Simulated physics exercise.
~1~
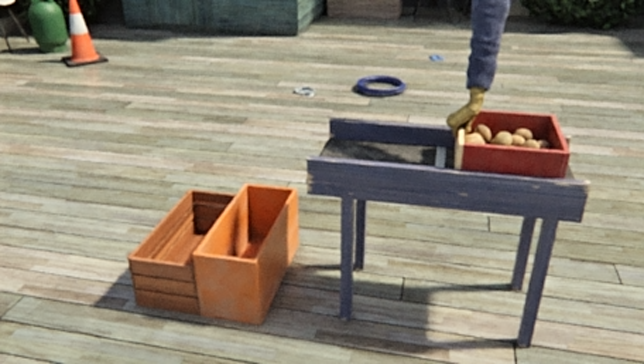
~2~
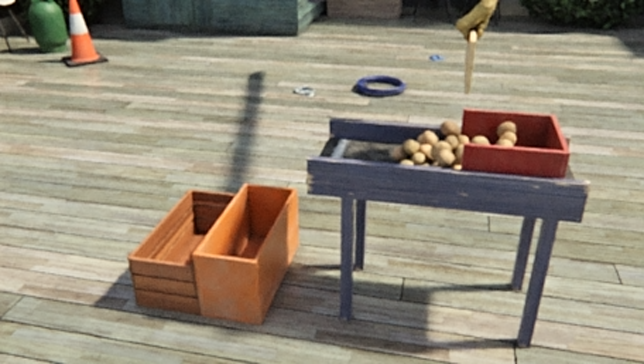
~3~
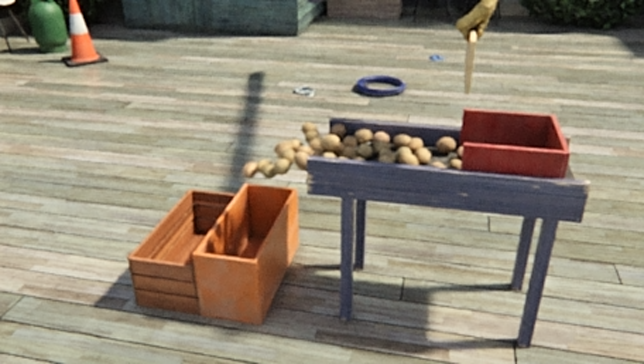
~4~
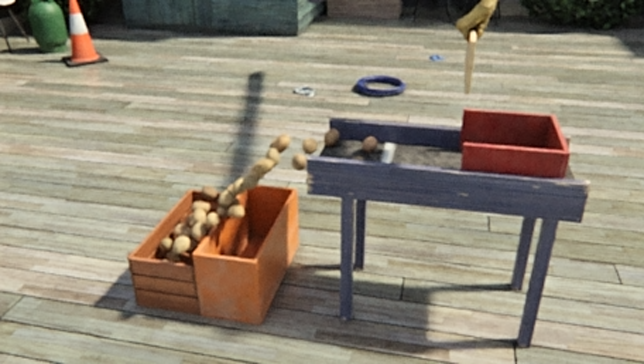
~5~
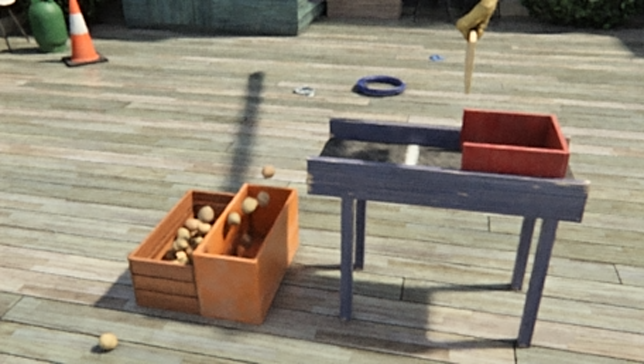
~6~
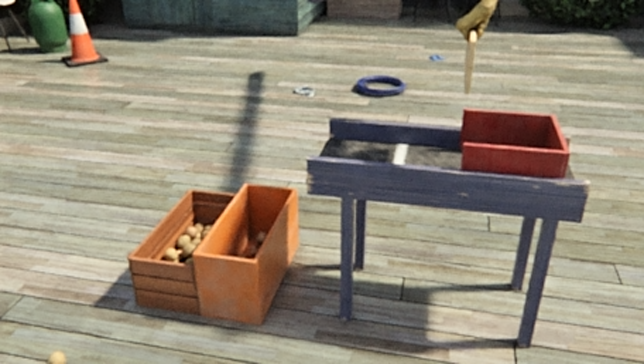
A gloved hand reaches down to a small gate at the red pen of potatoes on a dark blue belt table, seen from slightly above on a sunlit plank deck. An orange tote and a slatted wooden tub stand to the left, with a traffic cone behind. The hand lifts the gate clear, and the potatoes spill out and ride left along the belt. They fly off the end in a stream, most dropping into the wooden tub and some into the nearer tote. One lands on the planks and rolls away left, leaving the pen and belt empty.
